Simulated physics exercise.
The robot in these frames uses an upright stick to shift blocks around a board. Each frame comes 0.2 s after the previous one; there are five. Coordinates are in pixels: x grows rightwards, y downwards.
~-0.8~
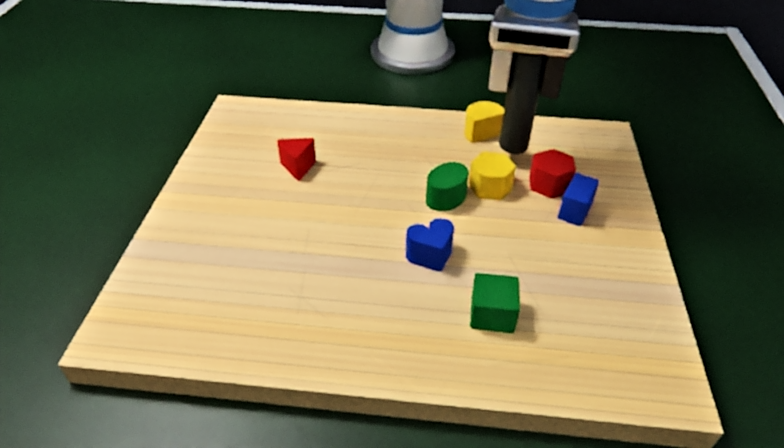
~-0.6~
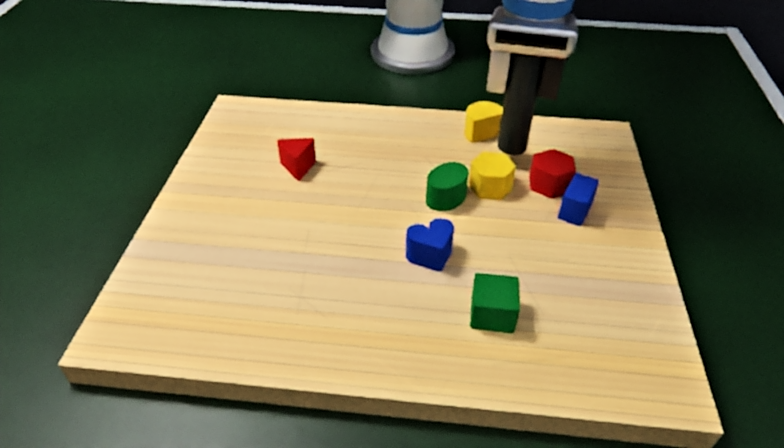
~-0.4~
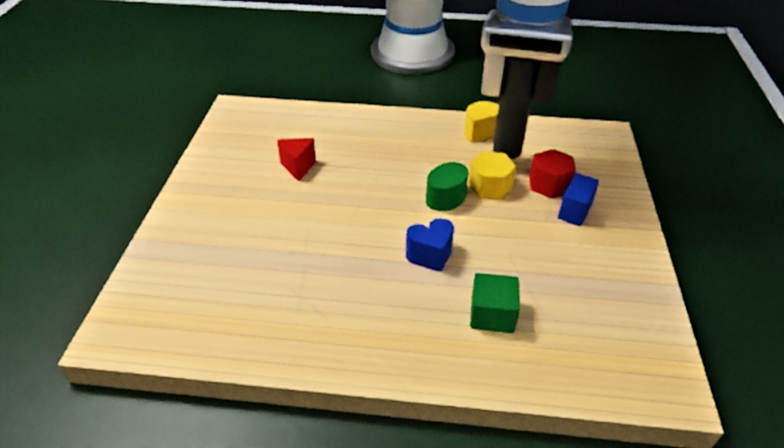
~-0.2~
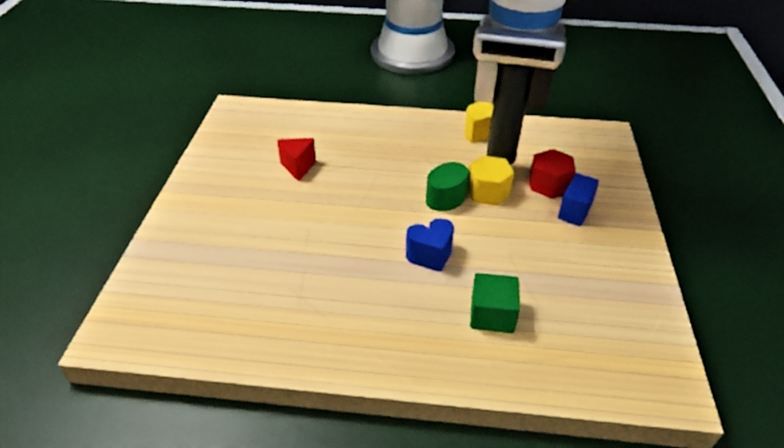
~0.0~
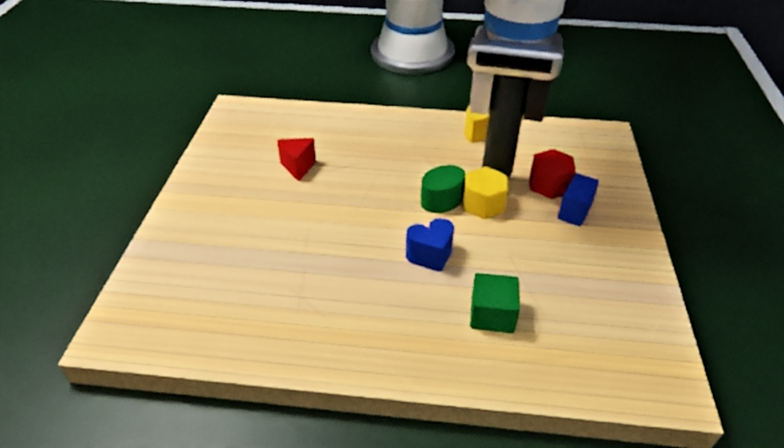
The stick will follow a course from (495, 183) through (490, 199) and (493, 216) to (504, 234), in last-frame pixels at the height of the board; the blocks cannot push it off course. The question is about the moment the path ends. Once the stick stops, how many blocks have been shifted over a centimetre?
Only one of them.
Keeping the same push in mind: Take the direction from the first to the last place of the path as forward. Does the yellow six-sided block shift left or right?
It's pushed right.
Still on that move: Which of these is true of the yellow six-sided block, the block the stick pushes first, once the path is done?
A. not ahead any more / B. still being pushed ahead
A
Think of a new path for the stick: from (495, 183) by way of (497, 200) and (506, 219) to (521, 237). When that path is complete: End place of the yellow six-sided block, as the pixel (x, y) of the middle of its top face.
Answer: (478, 206).
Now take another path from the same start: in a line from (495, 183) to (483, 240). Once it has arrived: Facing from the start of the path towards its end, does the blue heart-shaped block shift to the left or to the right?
Slides right.
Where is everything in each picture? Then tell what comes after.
In the first picture, stick tip at (514, 146); block tops, green oval block at (448, 174); yellow six-sided block at (494, 164); red six-sided block at (555, 161).
In the second picture, stick at (512, 147); blocks unchanged.
In the third picture, stick at (507, 151); blocks unchanged.
In the fourth picture, stick at (501, 158); yellow six-sided block at (492, 168).
In the fifth picture, stick at (497, 169); green oval block at (444, 177); yellow six-sided block at (487, 181); red six-sided block at (555, 161).
The first path, step by step. Halfway along, stick at (493, 194); green oval block at (441, 177); yellow six-sided block at (477, 205).
At the end, stick at (507, 220); green oval block at (441, 177); yellow six-sided block at (473, 220), turned 35° clockwise; red six-sided block in place.
